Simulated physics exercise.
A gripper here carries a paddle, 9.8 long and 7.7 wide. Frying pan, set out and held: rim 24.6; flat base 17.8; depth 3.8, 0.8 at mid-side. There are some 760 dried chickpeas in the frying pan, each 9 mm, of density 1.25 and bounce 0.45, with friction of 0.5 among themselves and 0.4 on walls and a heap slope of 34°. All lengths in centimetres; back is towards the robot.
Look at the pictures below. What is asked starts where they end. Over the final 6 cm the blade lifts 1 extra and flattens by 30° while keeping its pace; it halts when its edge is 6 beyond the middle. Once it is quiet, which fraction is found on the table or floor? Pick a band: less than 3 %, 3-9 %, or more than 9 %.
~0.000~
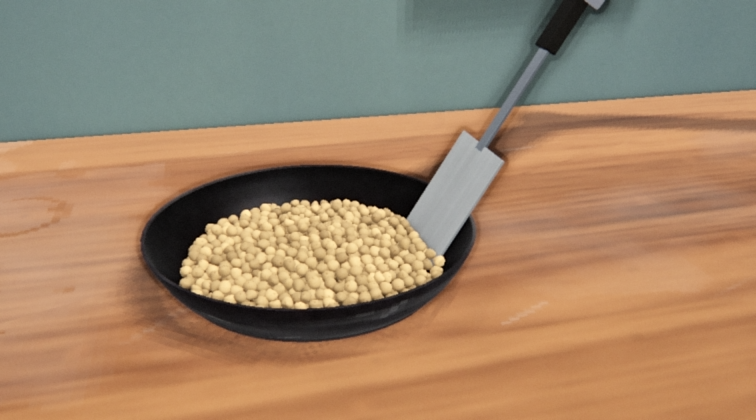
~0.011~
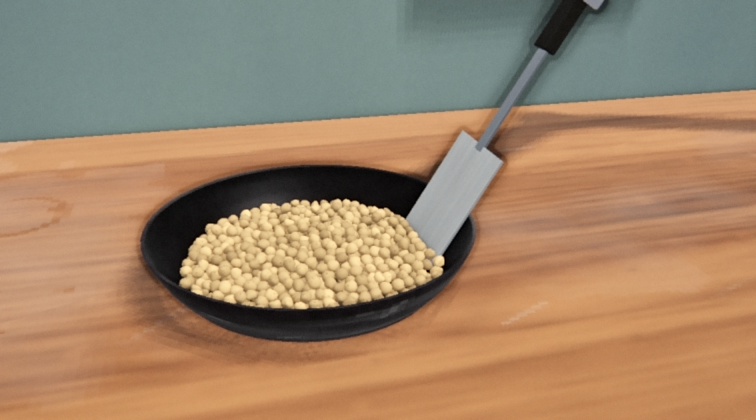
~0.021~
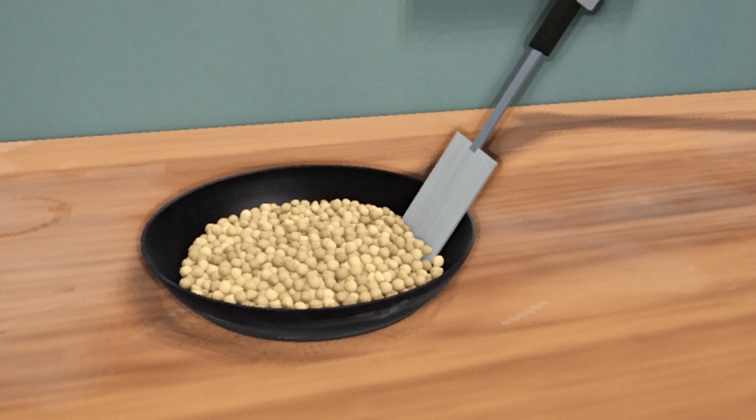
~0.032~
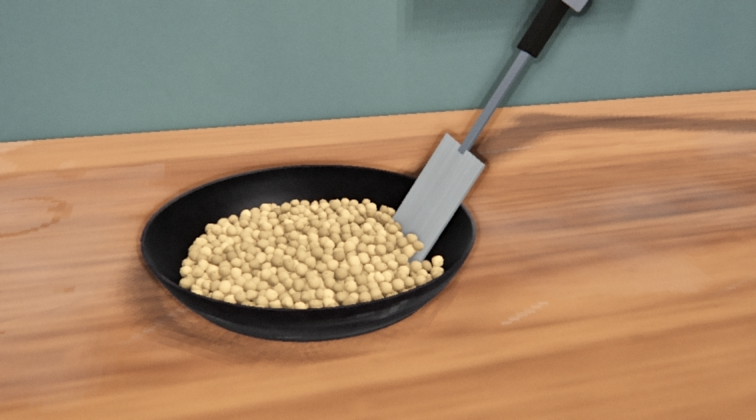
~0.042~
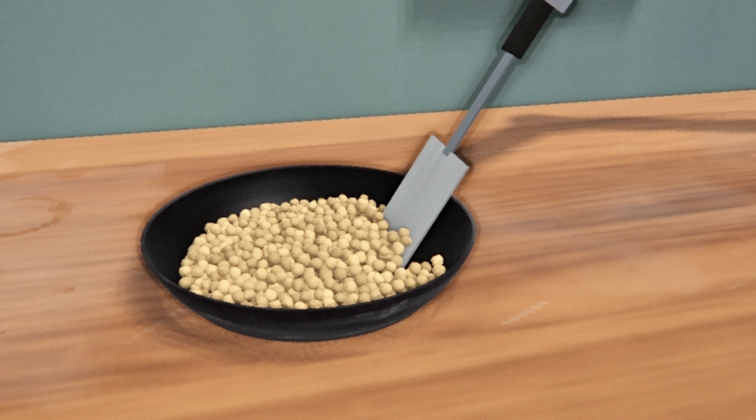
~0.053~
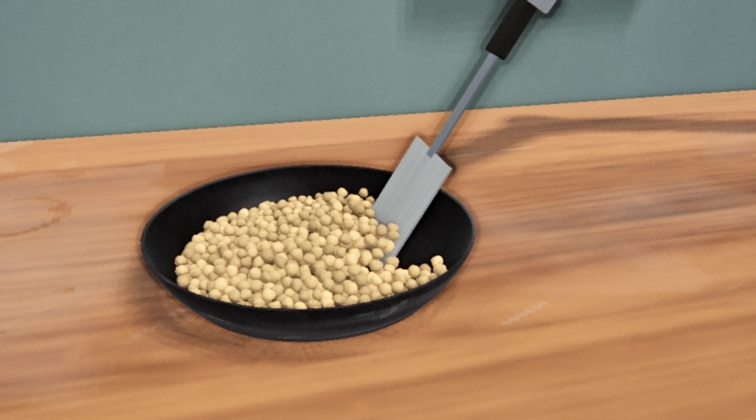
It falls in the band 3-9 %.
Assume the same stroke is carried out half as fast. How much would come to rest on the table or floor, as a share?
Around 0 per cent would finish on the table or floor.
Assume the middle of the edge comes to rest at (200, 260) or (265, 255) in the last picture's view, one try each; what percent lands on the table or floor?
Roughly 20 and 0 per cent.
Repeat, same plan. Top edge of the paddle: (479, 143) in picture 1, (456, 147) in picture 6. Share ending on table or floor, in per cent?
Around 0 per cent finishes there.
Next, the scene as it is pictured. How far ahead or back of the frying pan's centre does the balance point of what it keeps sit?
I'd say close to 4.5 cm toward the front.
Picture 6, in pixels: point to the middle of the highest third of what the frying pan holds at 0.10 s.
It is centred close to (279, 238).
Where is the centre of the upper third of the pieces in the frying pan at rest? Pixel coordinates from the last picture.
It is centred around (199, 246).
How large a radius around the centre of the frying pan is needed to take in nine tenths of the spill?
That distance is around 30 cm.
By 0.08 s, sloping 58°, highest piece 6 above the table; 764 in the frying pan.
By 0.10 s, sloping 48°, highest piece 7 above the table; 764 in the frying pan.
By 0.32 s, sloping 28°, highest piece 5 above the table; 721 in the frying pan, 42 on the table or floor, 1 on the blade or in flight.
By 1.37 s, sloping 28°, highest piece 5 above the table; 721 in the frying pan, 43 on the table or floor.
Final count, 721 in the frying pan, 43 on the table or floor. That is 6 % on the table or floor.
